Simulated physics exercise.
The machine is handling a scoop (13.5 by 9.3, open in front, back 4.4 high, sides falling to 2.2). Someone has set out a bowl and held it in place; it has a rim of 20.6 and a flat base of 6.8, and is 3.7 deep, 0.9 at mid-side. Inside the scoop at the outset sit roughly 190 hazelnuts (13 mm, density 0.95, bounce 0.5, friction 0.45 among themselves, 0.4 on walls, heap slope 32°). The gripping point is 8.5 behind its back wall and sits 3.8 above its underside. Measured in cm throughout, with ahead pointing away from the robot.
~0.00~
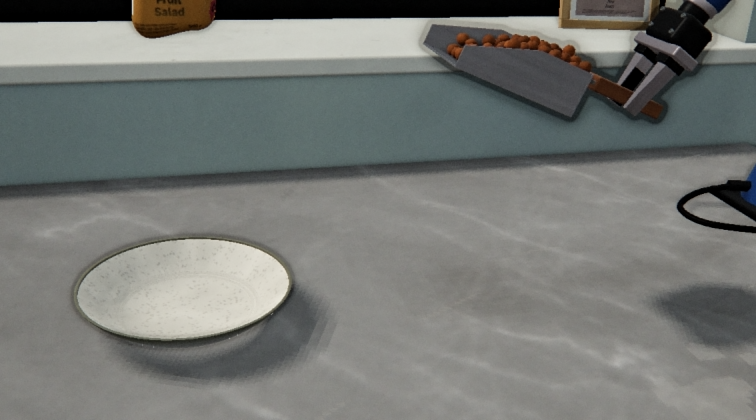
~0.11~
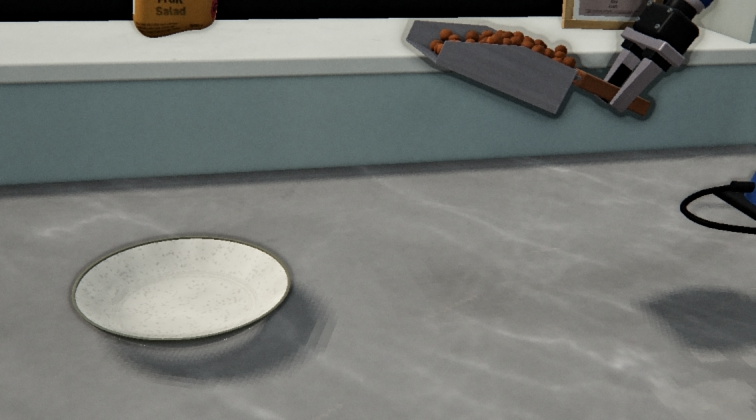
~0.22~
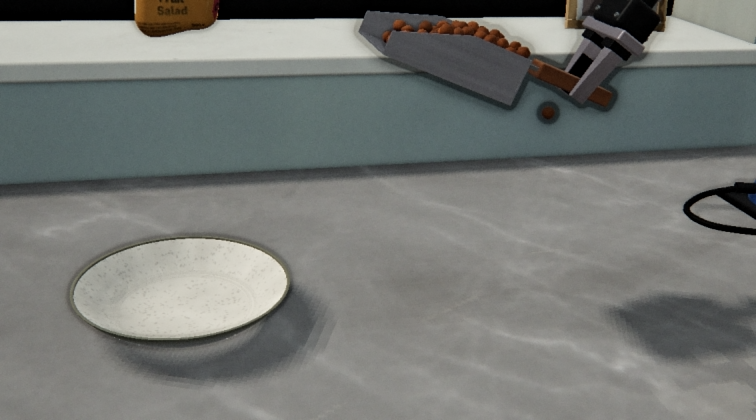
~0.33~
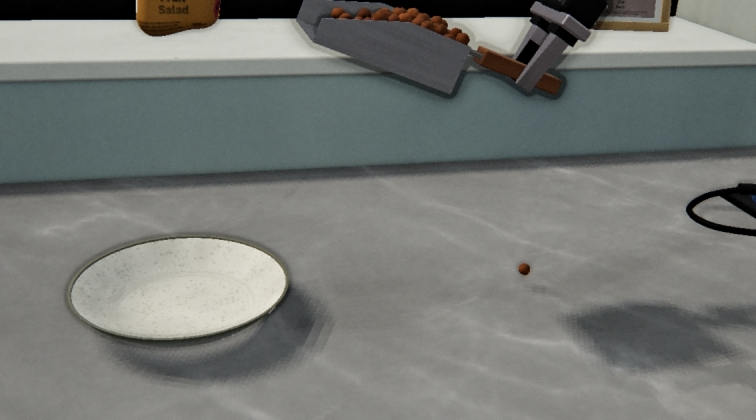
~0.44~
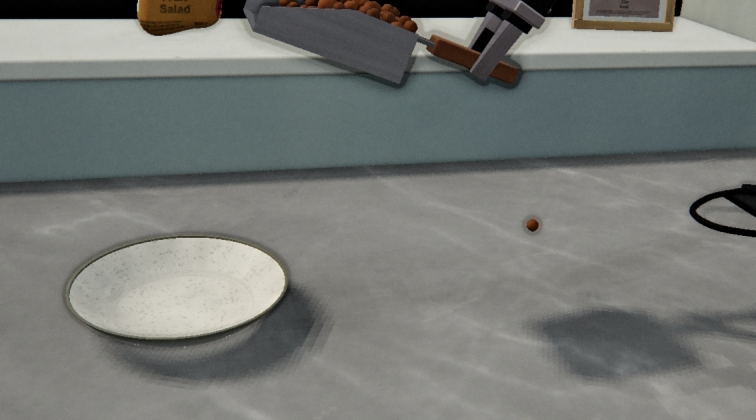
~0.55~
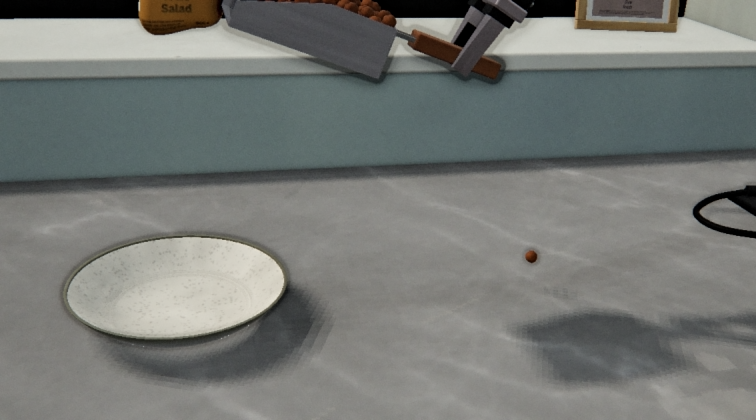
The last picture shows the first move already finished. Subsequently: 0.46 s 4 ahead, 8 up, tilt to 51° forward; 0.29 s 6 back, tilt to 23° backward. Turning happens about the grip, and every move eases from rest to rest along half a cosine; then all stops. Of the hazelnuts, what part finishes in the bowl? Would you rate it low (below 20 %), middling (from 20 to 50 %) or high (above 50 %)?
High, above 50 %.
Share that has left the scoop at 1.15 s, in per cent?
Share gone by then: Near 100 %.
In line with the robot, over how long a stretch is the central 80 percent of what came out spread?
Length: Near 20 cm.
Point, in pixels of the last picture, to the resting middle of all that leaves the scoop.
It lands close to (150, 304).
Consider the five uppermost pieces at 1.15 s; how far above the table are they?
I'd put it near 22 cm.
By 0.85 s, tilted 32° forward, highest piece 27 above the table; 187 on the scoop, 1 on the table or floor, 5 in flight or on a rim.
By 1.15 s, tilted 16° forward, highest piece 22 above the table; 158 in the bowl, 6 on the table or floor, 29 in flight or on a rim.
By 1.50 s, tilted 23° backward, highest piece 6 above the table; 166 in the bowl, 22 on the table or floor, 5 in flight or on a rim.
By 2.55 s, tilted 23° backward, highest piece 4 above the table; 166 in the bowl, 27 on the table or floor.
Final count, 166 in the bowl, 27 on the table or floor. That is 86 % in the bowl.
